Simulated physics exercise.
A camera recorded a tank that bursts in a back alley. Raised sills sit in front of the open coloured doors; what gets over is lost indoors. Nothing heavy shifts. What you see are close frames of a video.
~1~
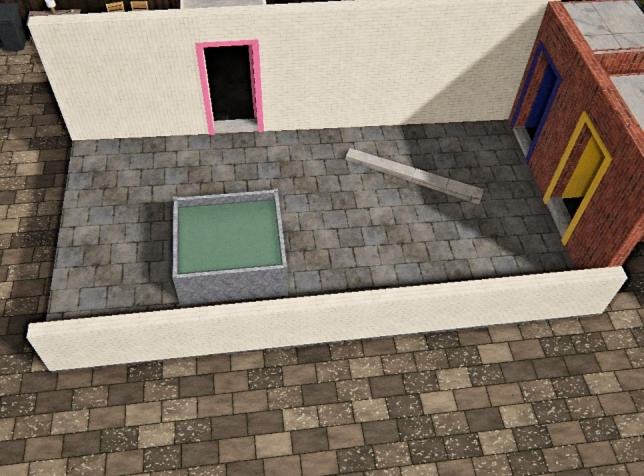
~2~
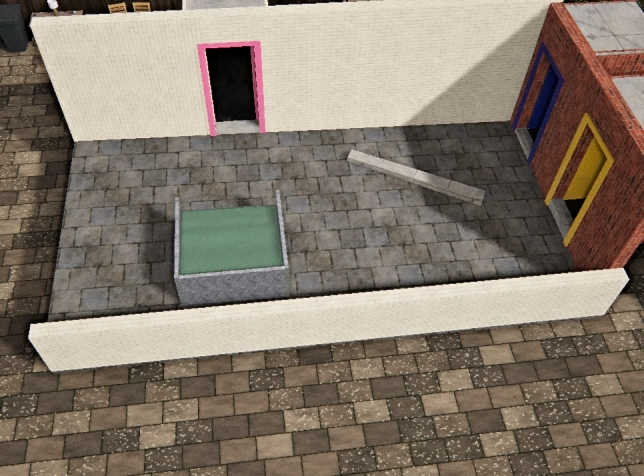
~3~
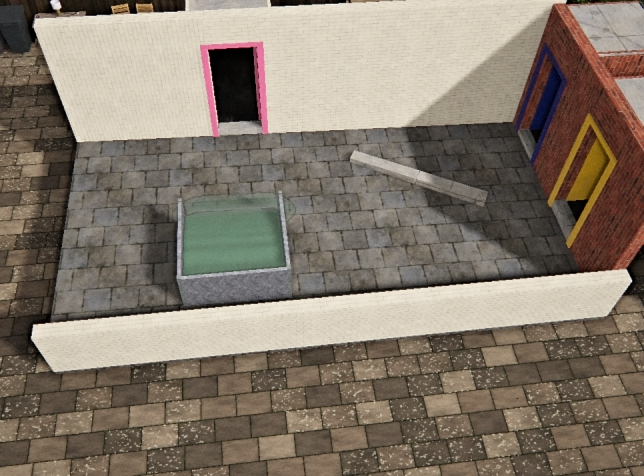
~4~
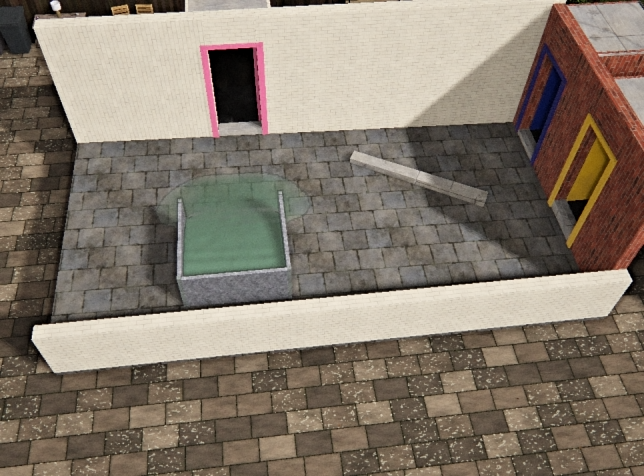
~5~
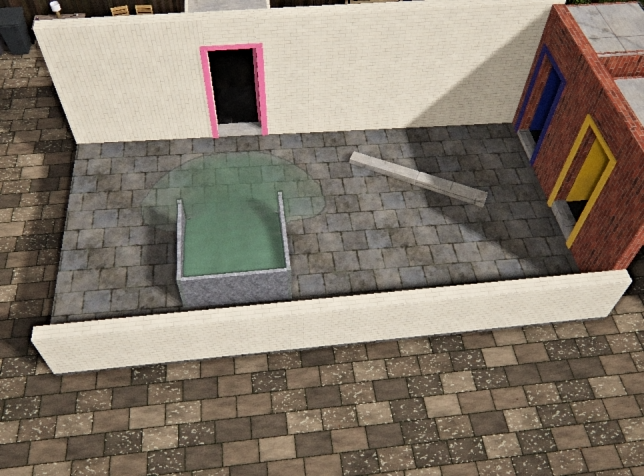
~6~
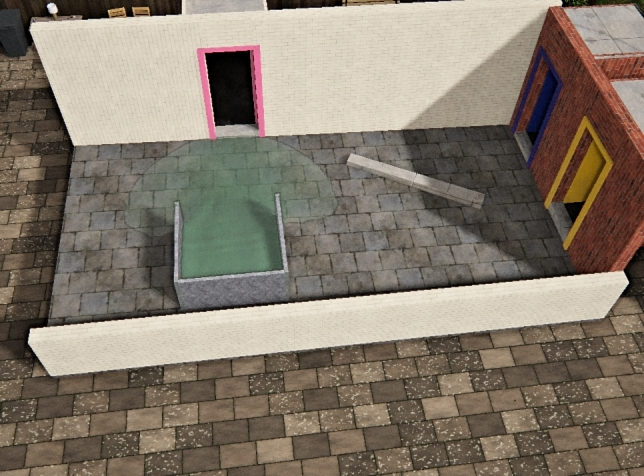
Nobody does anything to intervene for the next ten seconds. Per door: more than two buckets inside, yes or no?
Per door - yellow door: No, pink door: Yes, blue door: Yes.
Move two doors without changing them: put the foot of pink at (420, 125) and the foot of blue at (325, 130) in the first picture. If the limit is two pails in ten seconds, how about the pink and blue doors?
Note: Pink lets in too little; blue lets too much through.
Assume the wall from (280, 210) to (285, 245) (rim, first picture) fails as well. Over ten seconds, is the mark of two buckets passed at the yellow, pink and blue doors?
I reckon the yellow door will get past the mark, the pink door will stay beneath the mark, and the blue door will get past the mark.
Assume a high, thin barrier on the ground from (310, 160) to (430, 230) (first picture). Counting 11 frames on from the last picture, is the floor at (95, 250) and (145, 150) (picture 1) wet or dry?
Spared and submerged, in that order.
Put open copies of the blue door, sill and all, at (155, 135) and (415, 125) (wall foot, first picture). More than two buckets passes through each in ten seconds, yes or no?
The first door runs past the limit, while the second remains below the limit.
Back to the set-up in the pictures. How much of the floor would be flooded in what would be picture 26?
That works out at 45 %.
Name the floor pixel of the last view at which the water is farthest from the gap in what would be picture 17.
I'd say near (458, 130).
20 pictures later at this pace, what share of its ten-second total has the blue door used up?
15 %.
A moment on, water covers 25 % of the floor; the yellow door not reached, the pink door far over two buckets in, the blue door not reached.
Next, water covers 30 % of the floor; the yellow door not reached, the pink door far over two buckets in, the blue door not reached.
Then, water covers 45 % of the floor; the yellow door not reached, the pink door far over two buckets in, the blue door under two buckets in.
Later, water covers 70 % of the floor; the yellow door wet at the sill, nothing in, the pink door far over two buckets in, the blue door over two buckets in.
In the end, water covers 60 % of the floor; the yellow door wet at the sill, nothing in, the pink door far over two buckets in, the blue door far over two buckets in.
